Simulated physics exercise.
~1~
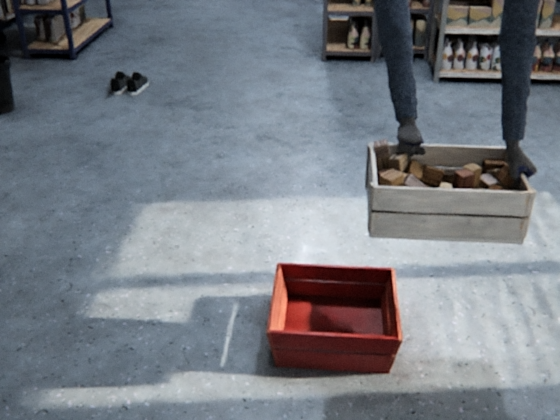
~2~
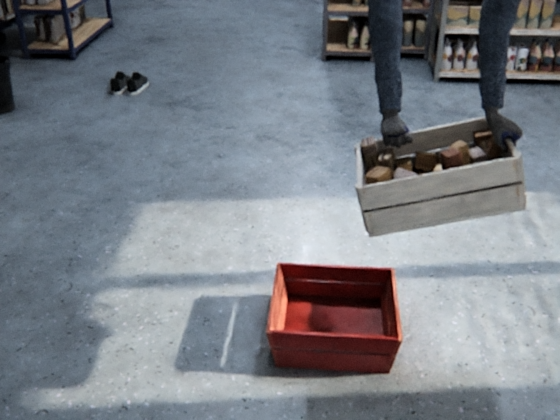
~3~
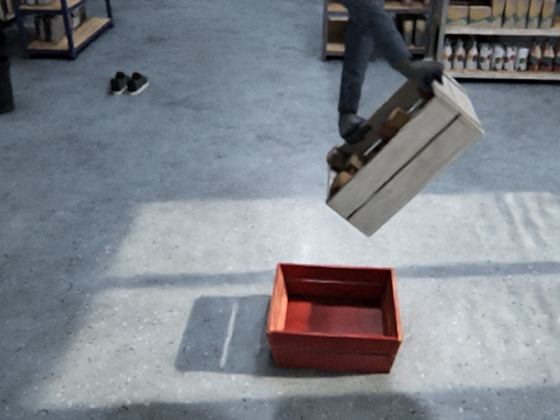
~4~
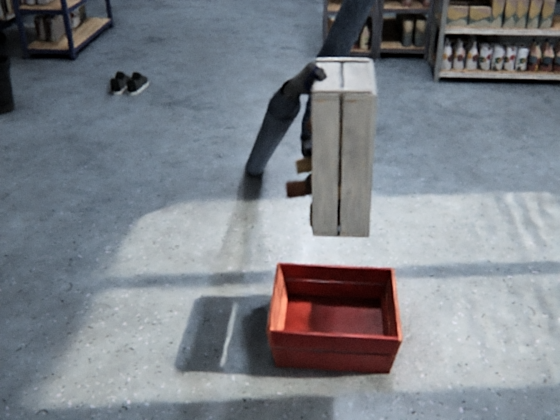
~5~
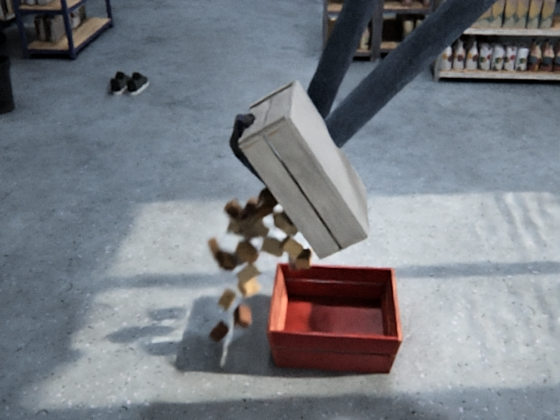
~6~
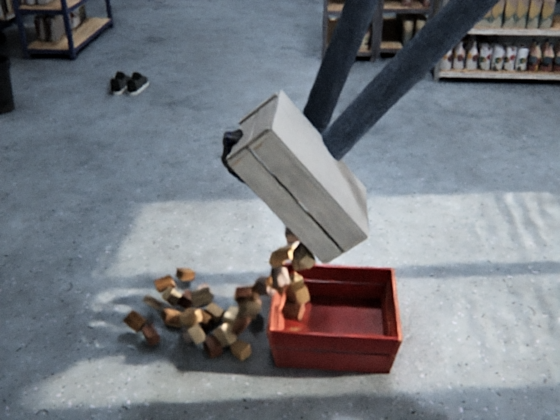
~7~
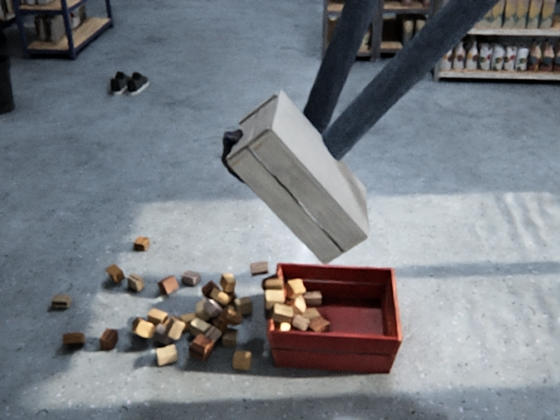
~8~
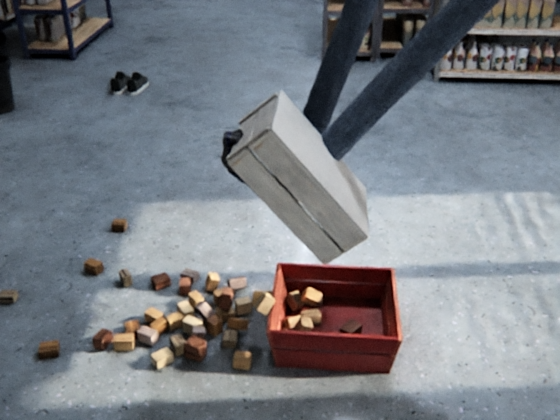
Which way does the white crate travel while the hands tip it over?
It moves to the left as it is tipped, ending above the red box and the floor beside it.
